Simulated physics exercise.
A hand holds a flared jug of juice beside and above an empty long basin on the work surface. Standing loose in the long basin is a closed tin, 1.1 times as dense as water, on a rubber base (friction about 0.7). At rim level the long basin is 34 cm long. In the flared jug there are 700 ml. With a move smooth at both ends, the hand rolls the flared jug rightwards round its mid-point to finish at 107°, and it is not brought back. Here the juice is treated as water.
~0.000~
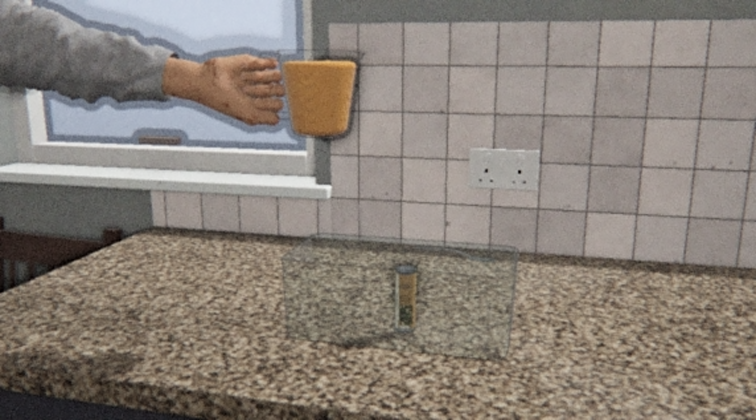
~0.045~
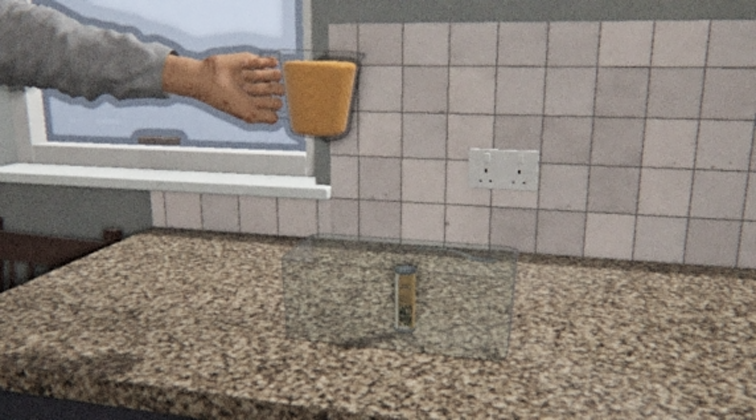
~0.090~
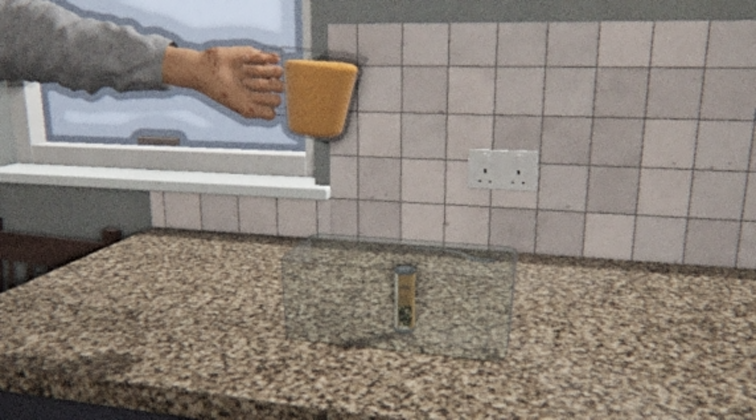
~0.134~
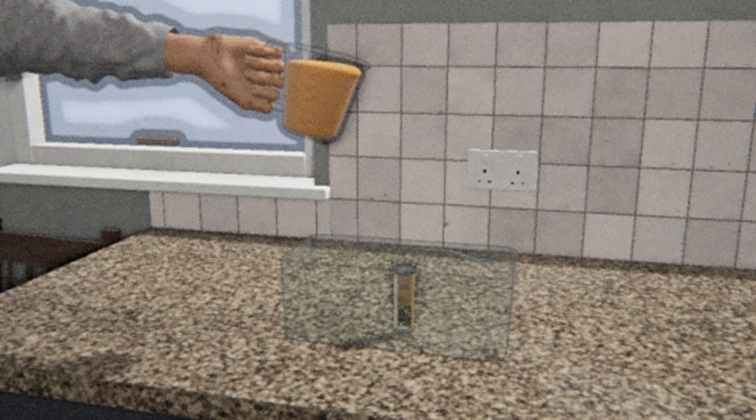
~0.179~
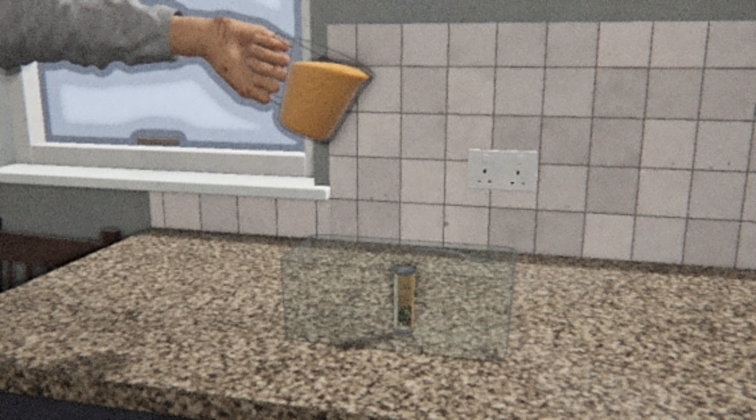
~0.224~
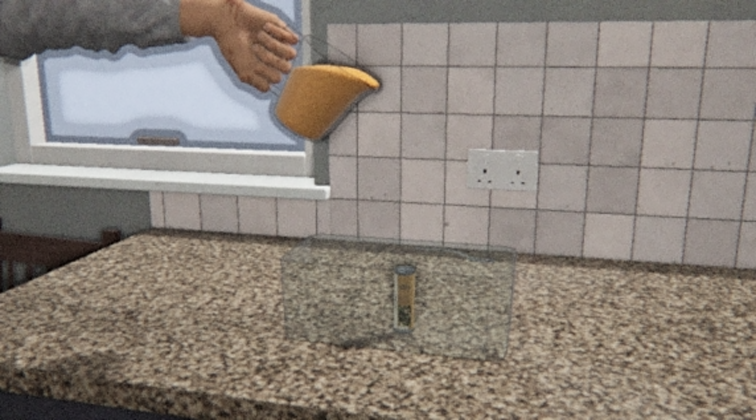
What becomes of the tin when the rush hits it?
It rides it out.
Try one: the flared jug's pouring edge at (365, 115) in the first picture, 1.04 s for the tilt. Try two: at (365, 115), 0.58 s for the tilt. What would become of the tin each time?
Try 1: Tipped over; try 2: Tipped over.
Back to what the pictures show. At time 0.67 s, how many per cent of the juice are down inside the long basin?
About 66 per cent.
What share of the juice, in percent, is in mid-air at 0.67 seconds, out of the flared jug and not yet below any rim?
It comes to some 26 percent of the total.
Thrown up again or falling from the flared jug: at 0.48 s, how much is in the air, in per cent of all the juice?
Near 46 per cent of it all.
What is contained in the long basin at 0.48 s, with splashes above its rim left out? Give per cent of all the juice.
Close to 8 in a hundred.
Then, 0.48 s in, the tilt is 99° and 46 per cent is still to pour; the tin stands where it began.
Then, 0.67 s in, the tilt is 107° and 8 per cent is still to pour; the tin stands where it began.
Then, 0.87 s in, the tilt is 107° and 0 per cent is still to pour; the tin stands where it began.
Then, 1.08 s in, the tilt is 107° and 0 per cent is still to pour; the tin stands where it began.
Finally, the tin stands where it began.
